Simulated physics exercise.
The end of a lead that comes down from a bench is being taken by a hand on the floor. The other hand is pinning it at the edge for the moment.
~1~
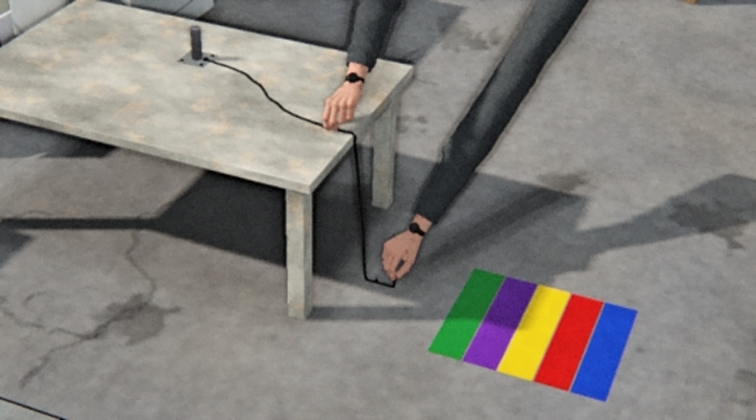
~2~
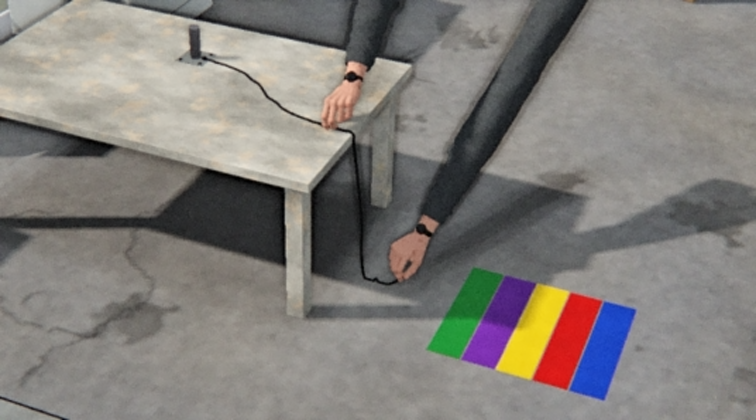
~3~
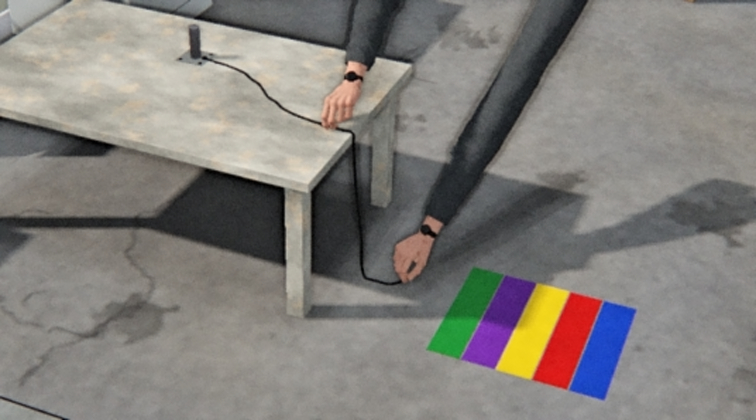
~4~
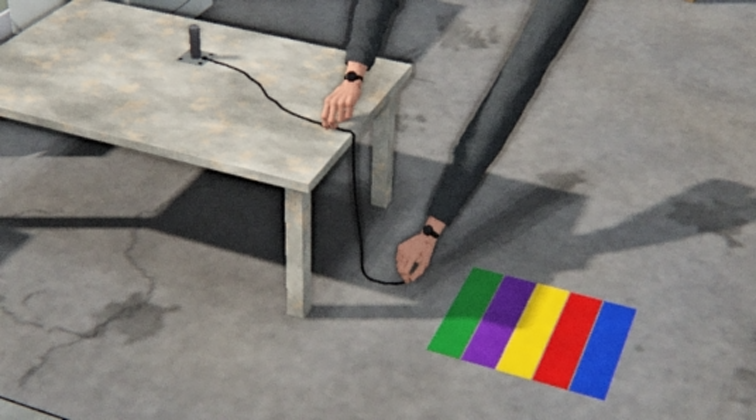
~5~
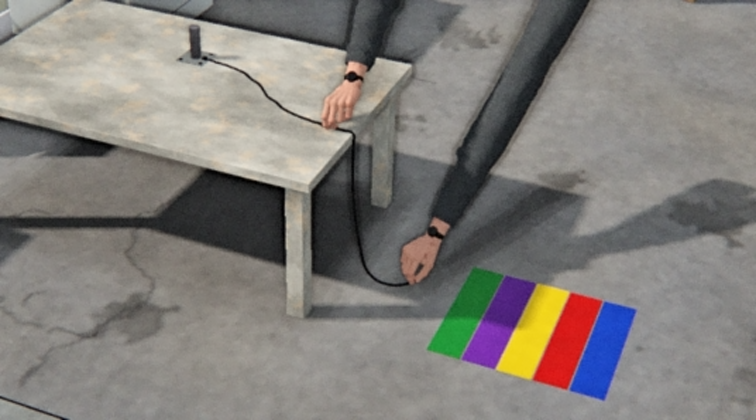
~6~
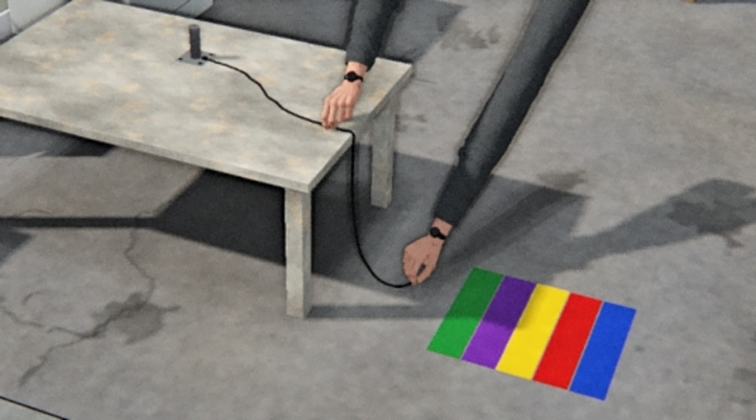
A hand in a dark sleeve and black wristband draws the end of a thin black cord slightly rightward along a cracked grey concrete floor, the hanging stretch smoothing into a curve. The view looks down from above and stays still, while another hand pins the cord at the edge of a pale, mottled table. Green, purple, yellow, red and blue stripes lie side by side at right.
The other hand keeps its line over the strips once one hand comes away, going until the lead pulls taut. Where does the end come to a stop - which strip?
On the purple strip.
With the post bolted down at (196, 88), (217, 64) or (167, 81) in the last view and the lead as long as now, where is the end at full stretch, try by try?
(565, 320), (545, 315) and (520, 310), roughly.
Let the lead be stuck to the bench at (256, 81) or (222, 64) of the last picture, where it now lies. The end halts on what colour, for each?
Result, first place: Purple; second place: Purple.
Soon after, end near (438, 287); short of the strips.
Then, end near (481, 299); over green.
At full stretch, end near (506, 305); over purple. The purple one.
